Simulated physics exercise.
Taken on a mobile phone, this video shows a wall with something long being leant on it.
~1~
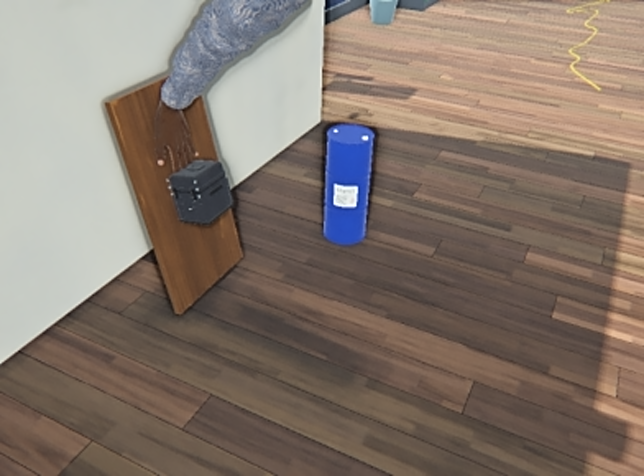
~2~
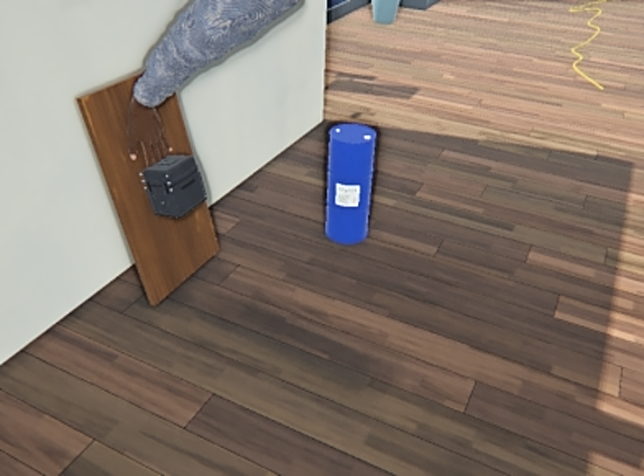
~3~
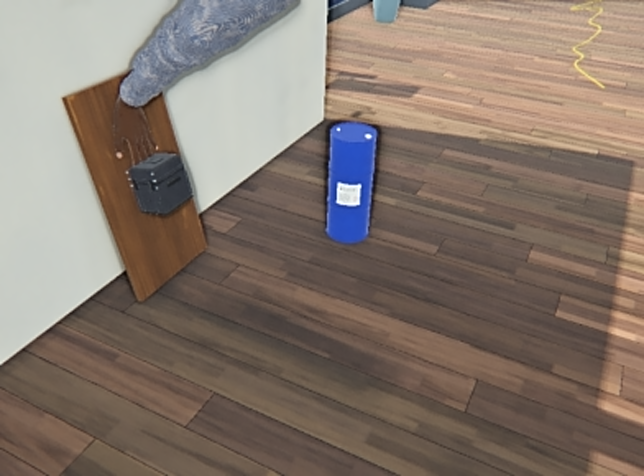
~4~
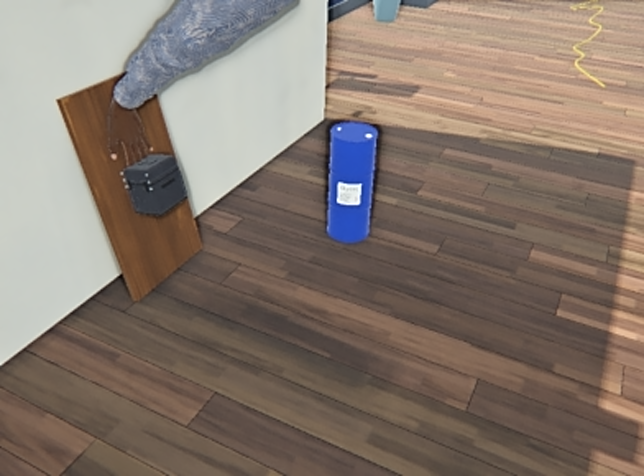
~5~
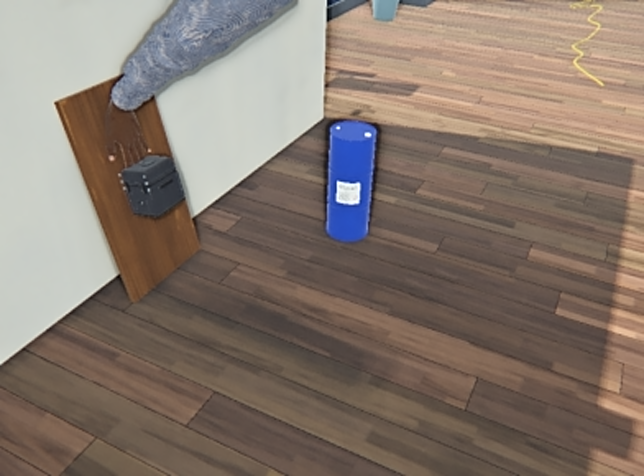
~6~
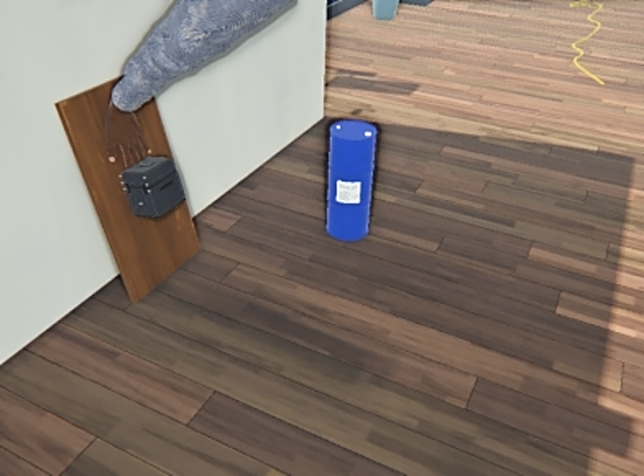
An arm in a grey sleeve moves a brown board left and leans it against the wall.
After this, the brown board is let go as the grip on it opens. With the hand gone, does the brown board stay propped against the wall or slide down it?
It will hang on.
Then, 0.30 s later than the last frame, all is still.
Then, 0.70 s later than the last frame, brown board resting near (139, 187).
When it is over, both as before. End places, in pixels of the last picture, brown board near (139, 187). The board stays up.
